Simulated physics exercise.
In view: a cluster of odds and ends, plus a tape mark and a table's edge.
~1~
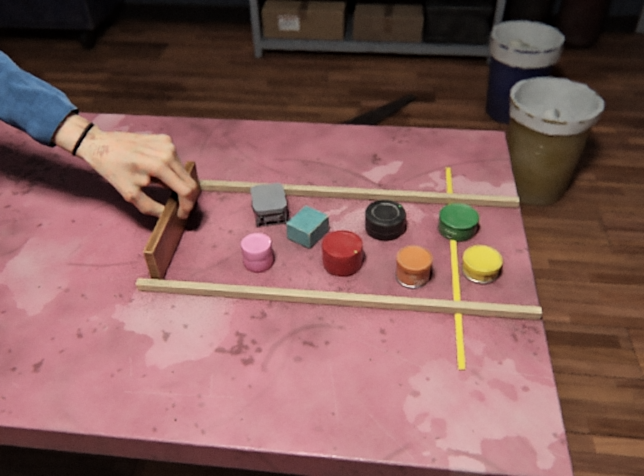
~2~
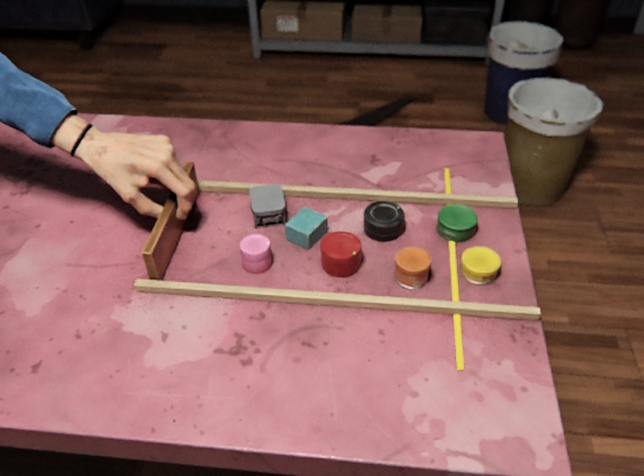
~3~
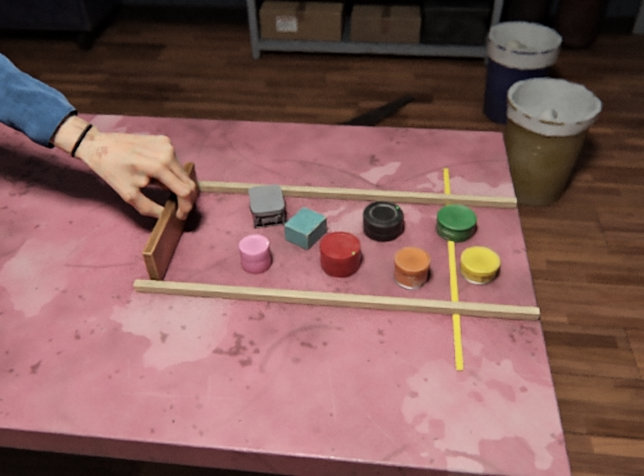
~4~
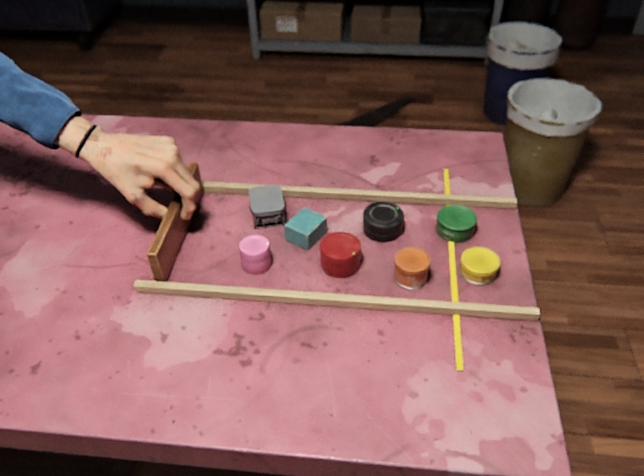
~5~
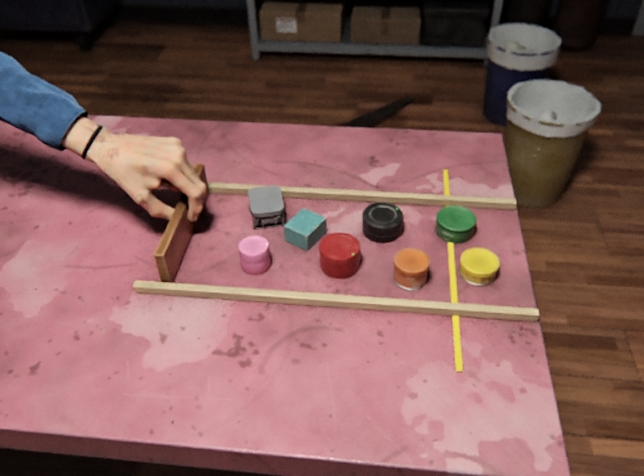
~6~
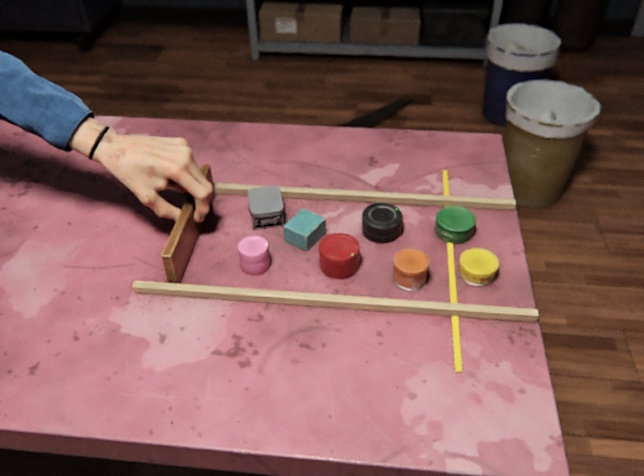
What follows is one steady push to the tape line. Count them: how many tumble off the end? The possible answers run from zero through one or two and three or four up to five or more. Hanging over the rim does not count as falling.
Final tally: One or two.
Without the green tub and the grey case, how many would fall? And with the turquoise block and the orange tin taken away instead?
You'd see 0 fallen, and 1 in the other try.
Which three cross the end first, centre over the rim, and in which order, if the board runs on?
The green tub goes first, followed by the yellow pot and then the black lid.
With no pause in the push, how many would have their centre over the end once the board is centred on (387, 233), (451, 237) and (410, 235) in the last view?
It comes out as 0, then 2, then 0.
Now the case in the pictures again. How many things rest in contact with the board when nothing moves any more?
3.
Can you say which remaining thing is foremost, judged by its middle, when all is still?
Result: Black lid.
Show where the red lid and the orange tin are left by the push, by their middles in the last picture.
Red lid at about (502, 263), orange tin at about (491, 290).
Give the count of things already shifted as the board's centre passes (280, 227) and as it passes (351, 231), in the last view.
Note: First position 3; second position 6.
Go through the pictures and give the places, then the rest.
Yellow pot (481, 265); green tub (458, 222); orange tin (414, 267); board (175, 218); tape (454, 251), in the first picture.
Green tub (457, 223); black lid (384, 221), in the second picture.
Orange tin (411, 268); pink lid (255, 254), in the third picture.
Yellow pot (479, 266); red lid (340, 255), in the fourth picture.
Green tub (455, 224); turquoise block (305, 229), in the fifth picture.
Yellow pot (478, 267); green tub (455, 225); orange tin (410, 270); board (191, 222); tape (451, 253), in the sixth picture.
Soon after, none off yet; yellow pot at rest near (478, 267); green tub at rest near (455, 225); orange tin at rest near (410, 270).
Then, none off yet; yellow pot at rest near (478, 267); green tub moving near (458, 225); orange tin moved about its own width near (444, 275).
By the end, the number that fall off is one or two; fallen, green tub and yellow pot.
